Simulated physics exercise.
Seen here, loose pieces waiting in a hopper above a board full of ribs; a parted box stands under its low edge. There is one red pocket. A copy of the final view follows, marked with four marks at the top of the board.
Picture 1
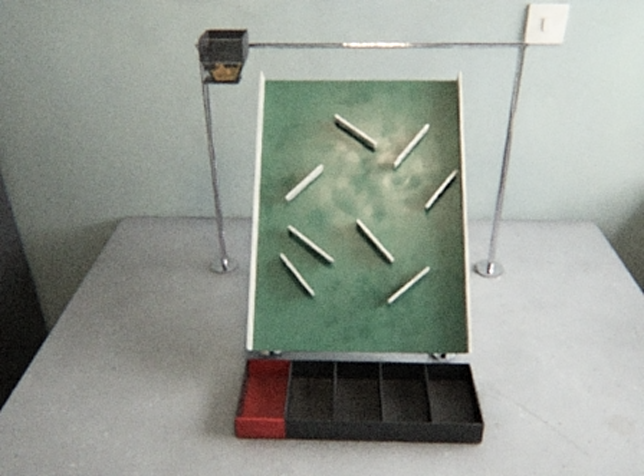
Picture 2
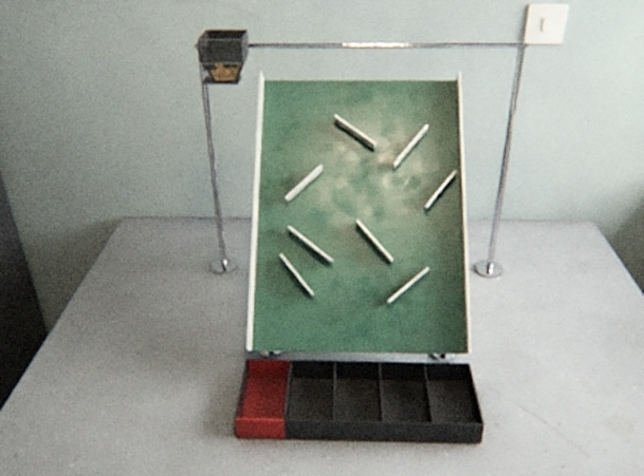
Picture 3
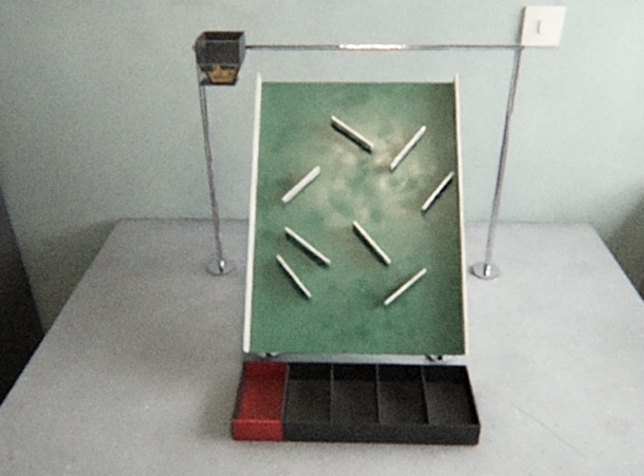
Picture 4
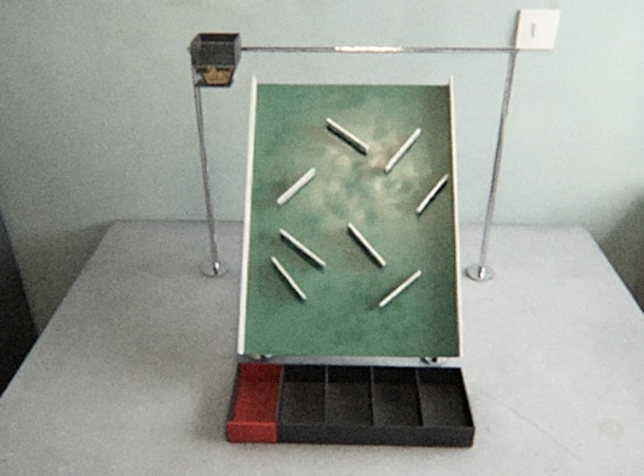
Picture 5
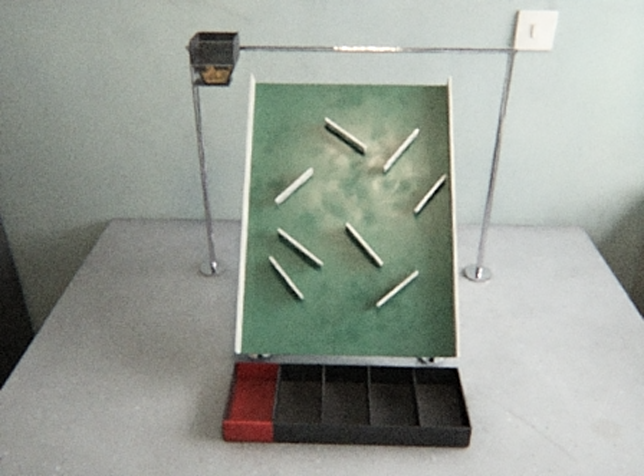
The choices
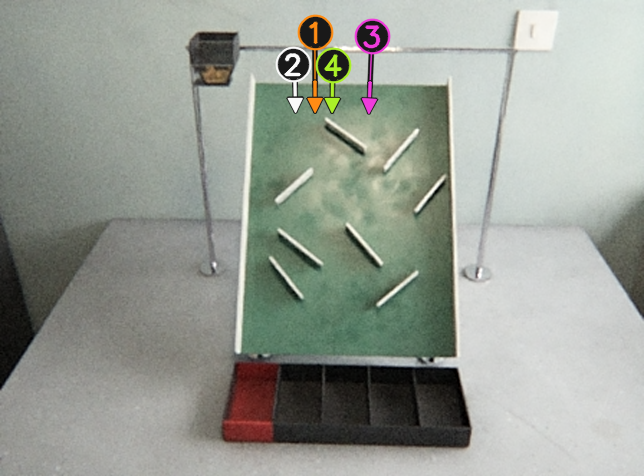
In this clip, a small dark hopper sits above a tilted green board with pale angled ribs, and a box with one red pocket stands below; nothing in the setup moves while the view shifts slightly.
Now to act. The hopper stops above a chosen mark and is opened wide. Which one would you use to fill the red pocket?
Go for 2.
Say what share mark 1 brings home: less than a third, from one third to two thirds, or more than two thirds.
From one third to two thirds.
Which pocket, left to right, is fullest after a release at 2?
The first.
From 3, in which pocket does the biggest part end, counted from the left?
It is the third one.
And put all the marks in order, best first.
2, 1, 4, 3.
On the marked copy, mark 1 meets the board at (315, 107); mark 2 meets the board at (295, 107); mark 3 meets the board at (369, 108); mark 4 meets the board at (332, 107).
With 1, close to two thirds in the red pocket, close to a third in other pockets.
With 2, the bulk in the red pocket, a small share in other pockets, only a few outside the box.
With 3, none at all in the red pocket, all but a few in other pockets, a small share held on the board.
With 4, close to a quarter in the red pocket, close to two thirds in other pockets, a small share held on the board.
